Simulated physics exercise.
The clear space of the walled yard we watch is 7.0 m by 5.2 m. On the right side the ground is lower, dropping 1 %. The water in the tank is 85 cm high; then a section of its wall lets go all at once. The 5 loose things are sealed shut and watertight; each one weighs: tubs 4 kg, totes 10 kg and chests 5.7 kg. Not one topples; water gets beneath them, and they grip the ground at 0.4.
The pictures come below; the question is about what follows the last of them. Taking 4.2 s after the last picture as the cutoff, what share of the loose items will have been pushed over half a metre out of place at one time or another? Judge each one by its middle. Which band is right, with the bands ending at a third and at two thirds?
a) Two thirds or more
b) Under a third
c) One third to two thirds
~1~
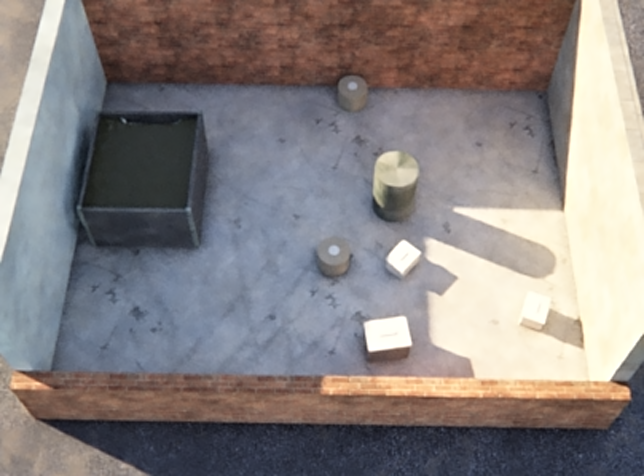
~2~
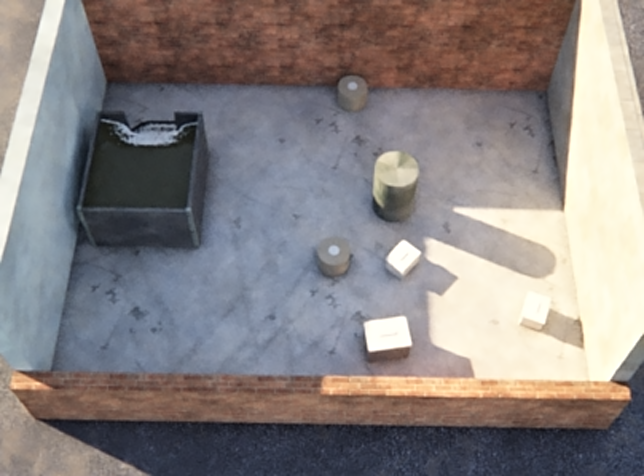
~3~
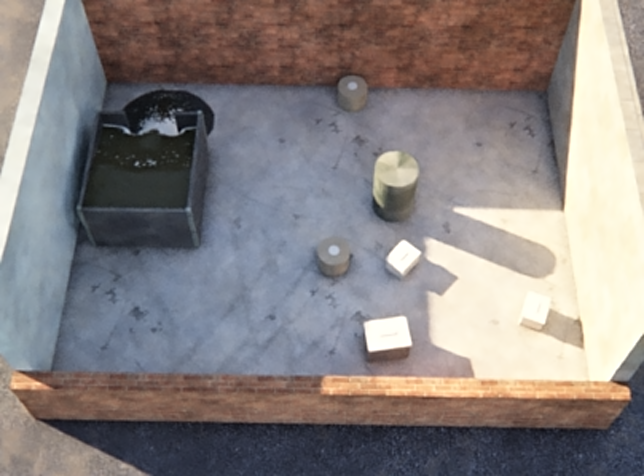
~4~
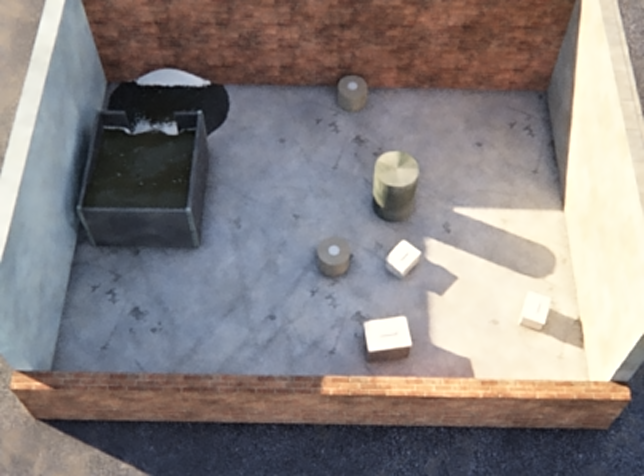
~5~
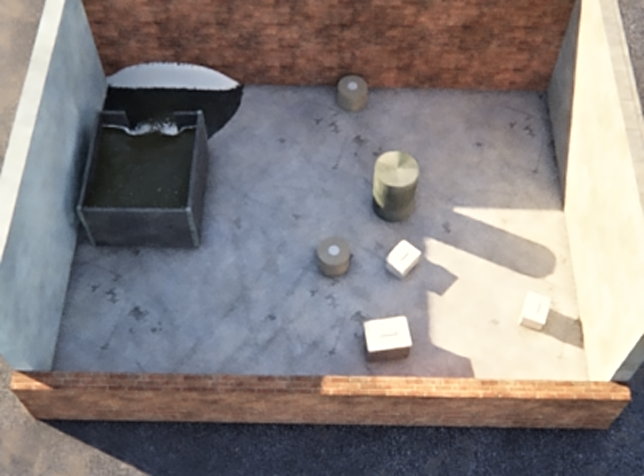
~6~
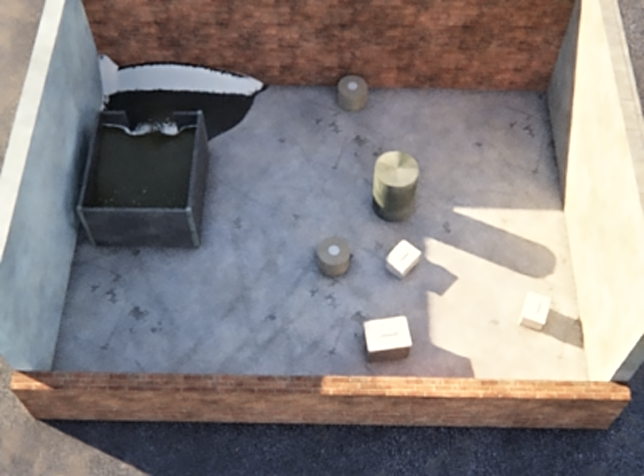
b.
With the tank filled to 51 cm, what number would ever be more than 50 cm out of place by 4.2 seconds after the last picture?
So the tally would be 1.
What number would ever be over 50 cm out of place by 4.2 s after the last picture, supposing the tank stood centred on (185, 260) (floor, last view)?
Then 1.
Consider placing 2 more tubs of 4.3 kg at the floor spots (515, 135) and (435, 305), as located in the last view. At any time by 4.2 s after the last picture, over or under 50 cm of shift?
Taking them in turn, the first is above the mark and the second below the mark.
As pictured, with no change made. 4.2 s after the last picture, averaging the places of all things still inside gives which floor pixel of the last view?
Around (439, 292).
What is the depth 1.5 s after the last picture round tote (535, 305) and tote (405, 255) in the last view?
I'd put it at 0 cm and 0 cm respectively.
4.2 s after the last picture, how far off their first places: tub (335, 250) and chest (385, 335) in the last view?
Net shifts, in order: 5 cm and 0 cm.
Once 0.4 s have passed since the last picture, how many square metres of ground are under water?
Somewhere about 6.0 m2, give or take.
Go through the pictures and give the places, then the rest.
In the first frame, a tub at (334, 251), on the bottom; a tub at (352, 86), on the bottom; 2.2 m2 under water; 0 of 5 have shifted.
In the second frame, a tub at (334, 251), on the bottom; a tub at (352, 86), on the bottom; 2.8 m2 under water; 0 of 5 have shifted.
In the third frame, a tub at (334, 251), on the bottom; a tub at (352, 86) rests on the ground; 3.6 m2 under water; 0 of 5 have shifted.
In the fourth frame, a tub at (334, 251), on the bottom; a tub at (352, 86), on the bottom; water covers 4.3 m2; 0 of 5 have shifted.
In the fifth frame, a tub at (334, 251) rests on the ground; a tub at (352, 86), on the bottom; 4.7 m2 under water; 0 of 5 have shifted.
In the sixth frame, a tub at (334, 251) rests on the ground; a tub at (352, 86) rests on the ground; water covers 4.9 m2; 0 of 5 have shifted.
Then, 0.4 s after the last picture 0 of 5 are over 50 cm from their spots; 0 afloat.
Then, 1.5 s after the last picture 1 of 5 are over 50 cm from their spots; 0 afloat.
Then, 2.8 s after the last picture 1 of 5 are over 50 cm from their spots; 1 afloat.
Then, 4.2 s after the last picture 1 of 5 are over 50 cm from their spots, and 1 have been at some point; 1 afloat.
